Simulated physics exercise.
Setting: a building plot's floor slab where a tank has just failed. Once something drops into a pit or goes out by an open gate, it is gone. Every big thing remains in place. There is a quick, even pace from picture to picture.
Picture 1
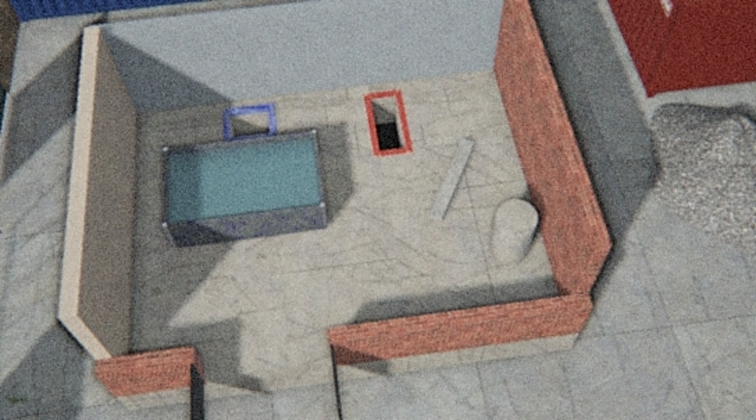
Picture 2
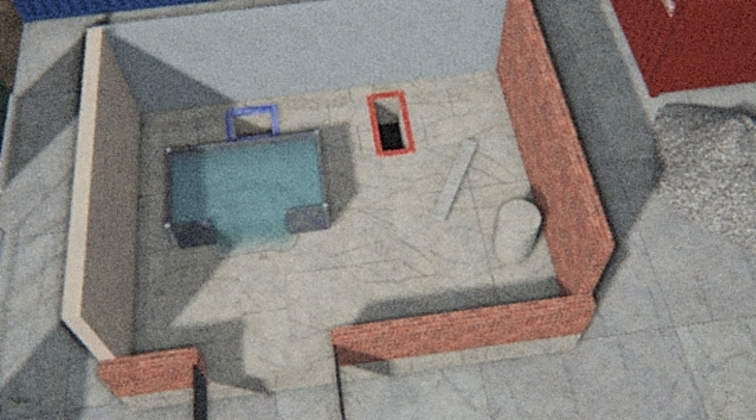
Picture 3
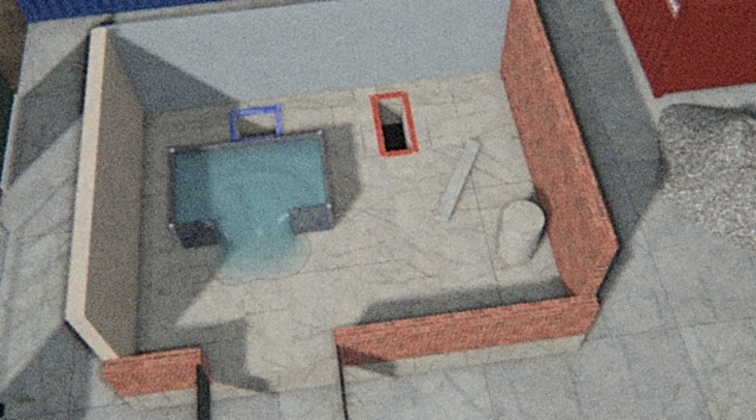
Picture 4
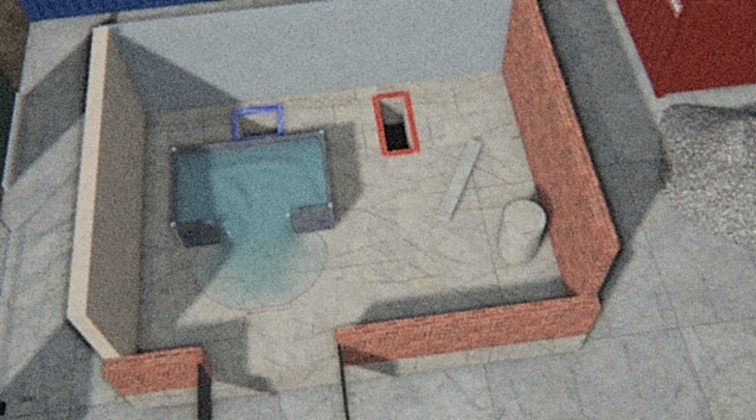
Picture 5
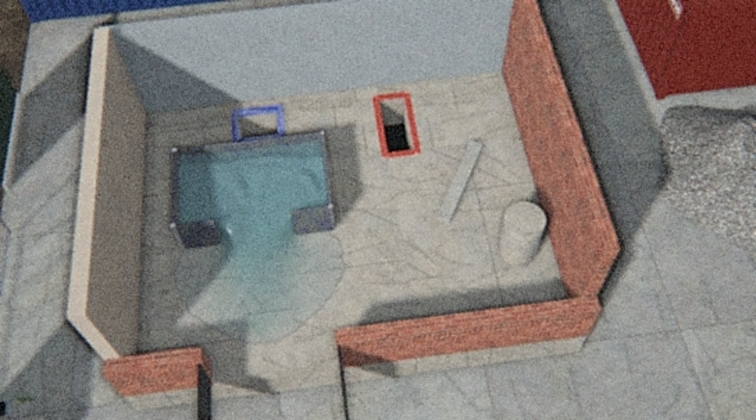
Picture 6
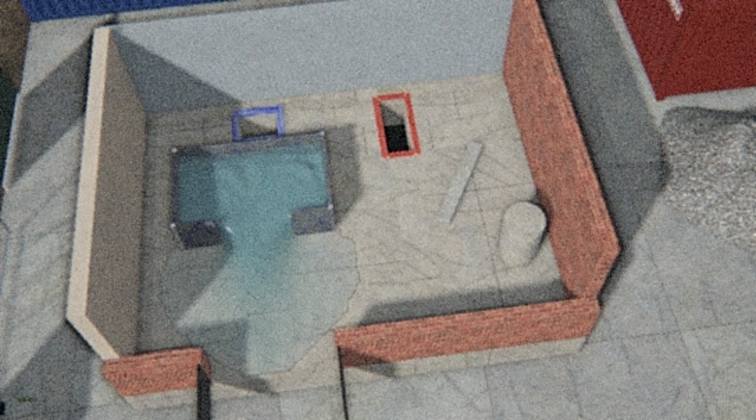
A walled concrete floor slab on a building plot is seen from high above, the view shifting very slightly. A dark-rimmed tank of blue-green water stands left of centre before a blue frame, with a red-framed dark pit, a grey plank and a pale cylinder to the right. The tank's near side opens in the middle, and water pours out, spreading across the slab toward the gap between low brick walls.
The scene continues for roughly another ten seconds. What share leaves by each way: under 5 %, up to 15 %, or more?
The gate goes higher than fifteen per cent, the red pit stays lower than five per cent, the blue pit stays lower than five per cent.
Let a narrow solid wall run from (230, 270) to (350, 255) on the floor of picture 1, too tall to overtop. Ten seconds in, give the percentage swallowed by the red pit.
About 6 percent goes into the red pit.
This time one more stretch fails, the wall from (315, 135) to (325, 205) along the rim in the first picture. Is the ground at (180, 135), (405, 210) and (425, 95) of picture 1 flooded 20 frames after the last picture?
First spot spared, second spot submerged, third spot submerged.
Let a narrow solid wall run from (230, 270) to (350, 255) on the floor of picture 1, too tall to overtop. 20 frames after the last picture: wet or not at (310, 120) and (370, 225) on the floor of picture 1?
Spared, then swamped.
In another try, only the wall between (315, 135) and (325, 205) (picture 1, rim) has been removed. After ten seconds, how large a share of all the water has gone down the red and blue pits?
Approximately, red takes 35 % and blue takes 2 %.
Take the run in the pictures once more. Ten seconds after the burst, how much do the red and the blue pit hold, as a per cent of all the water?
Roughly 0 per cent, then 0 per cent.
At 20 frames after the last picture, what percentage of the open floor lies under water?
About 40 per cent.
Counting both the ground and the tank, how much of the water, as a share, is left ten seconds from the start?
I reckon around 44 in a hundred.
A moment on, water covers 25 % of the floor; the gate 8 %, the red pit 0 %, the blue pit 0 %.
Next, water covers 30 % of the floor; the gate 19 %, the red pit 0 %, the blue pit 0 %.
Then, water covers 40 % of the floor; the gate 31 %, the red pit 0 %, the blue pit 0 %.
Later, water covers 55 % of the floor; the gate 46 %, the red pit 0 %, the blue pit 0 %.
In the end, water covers 70 % of the floor; the gate 56 %, the red pit 0 %, the blue pit 0 %.
